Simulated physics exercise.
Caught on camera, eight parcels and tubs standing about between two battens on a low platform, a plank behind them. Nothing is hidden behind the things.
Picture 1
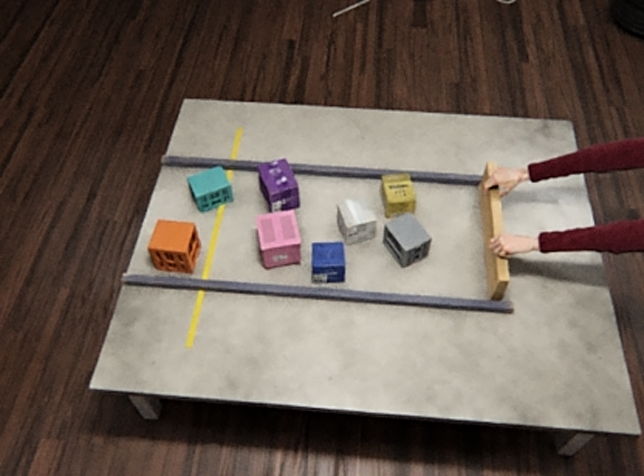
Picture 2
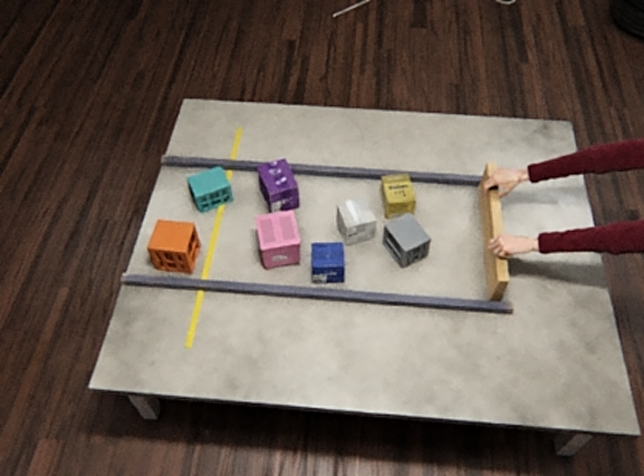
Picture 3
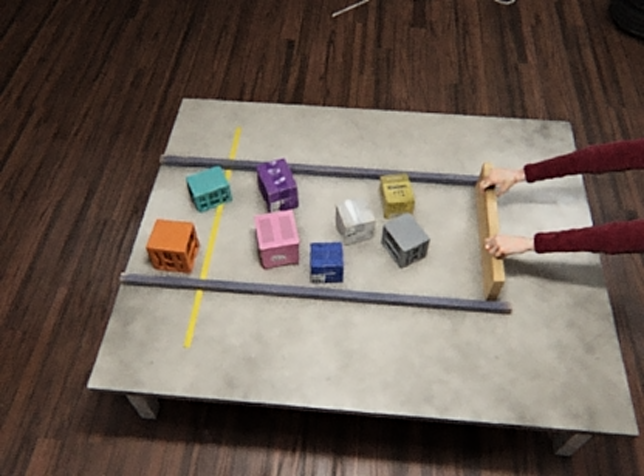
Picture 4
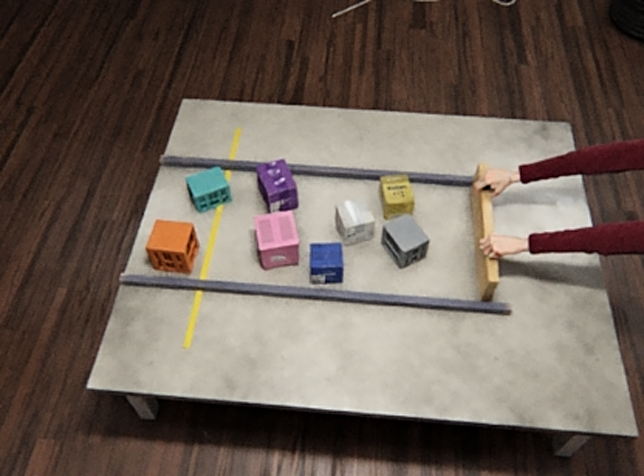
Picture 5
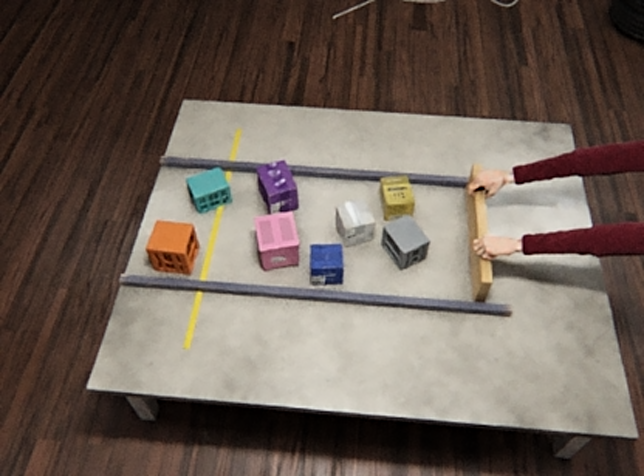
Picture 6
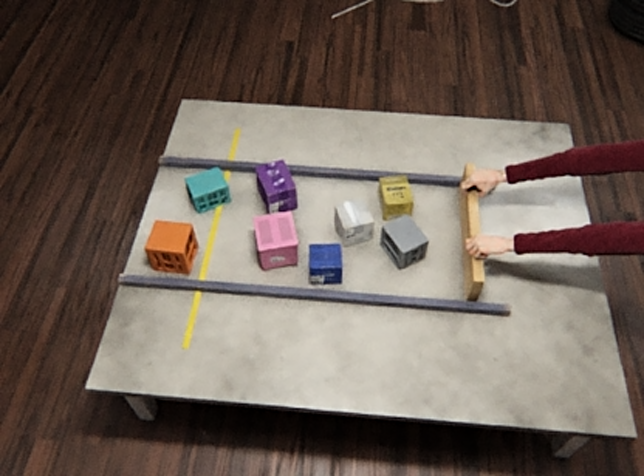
A wooden plank, gripped by two hands in dark red sleeves, slides slowly left between two grey battens on a low grey platform, seen from above over a dark wood floor. Ahead of it stand yellow, grey, white, blue, pink and purple blocks, with turquoise and orange crates farthest left by a yellow tape line. The plank moves a short way without touching them, and they stay put.
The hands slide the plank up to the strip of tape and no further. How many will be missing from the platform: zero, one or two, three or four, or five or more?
As it turns out, the number that fall off is one or two.
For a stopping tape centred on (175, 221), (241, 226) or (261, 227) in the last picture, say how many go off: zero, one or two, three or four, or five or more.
For each place: More than four; none; not one.
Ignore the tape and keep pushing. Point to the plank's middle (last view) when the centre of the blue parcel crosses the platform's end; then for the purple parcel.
At (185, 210) for the blue parcel; at (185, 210) for the purple parcel.
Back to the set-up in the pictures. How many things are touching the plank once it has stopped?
The number is 3.
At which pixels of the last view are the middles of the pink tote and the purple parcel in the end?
The pink tote at (162, 216), the purple parcel at (180, 177).
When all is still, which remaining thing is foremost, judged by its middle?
That is the pink tote.
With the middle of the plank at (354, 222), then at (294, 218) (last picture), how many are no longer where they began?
At the one place 5, at the other 6.
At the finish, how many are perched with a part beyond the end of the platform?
Overhanging: 0.
Soon after, none off yet; orange crate at rest near (173, 247); turquoise crate at rest near (208, 190); purple parcel at rest near (277, 188).
Then, none off yet; orange crate at rest near (173, 247); turquoise crate at rest near (208, 190); purple parcel moved a little near (260, 184).
By the end, the number that fall off is one or two; fallen, turquoise crate and orange crate.
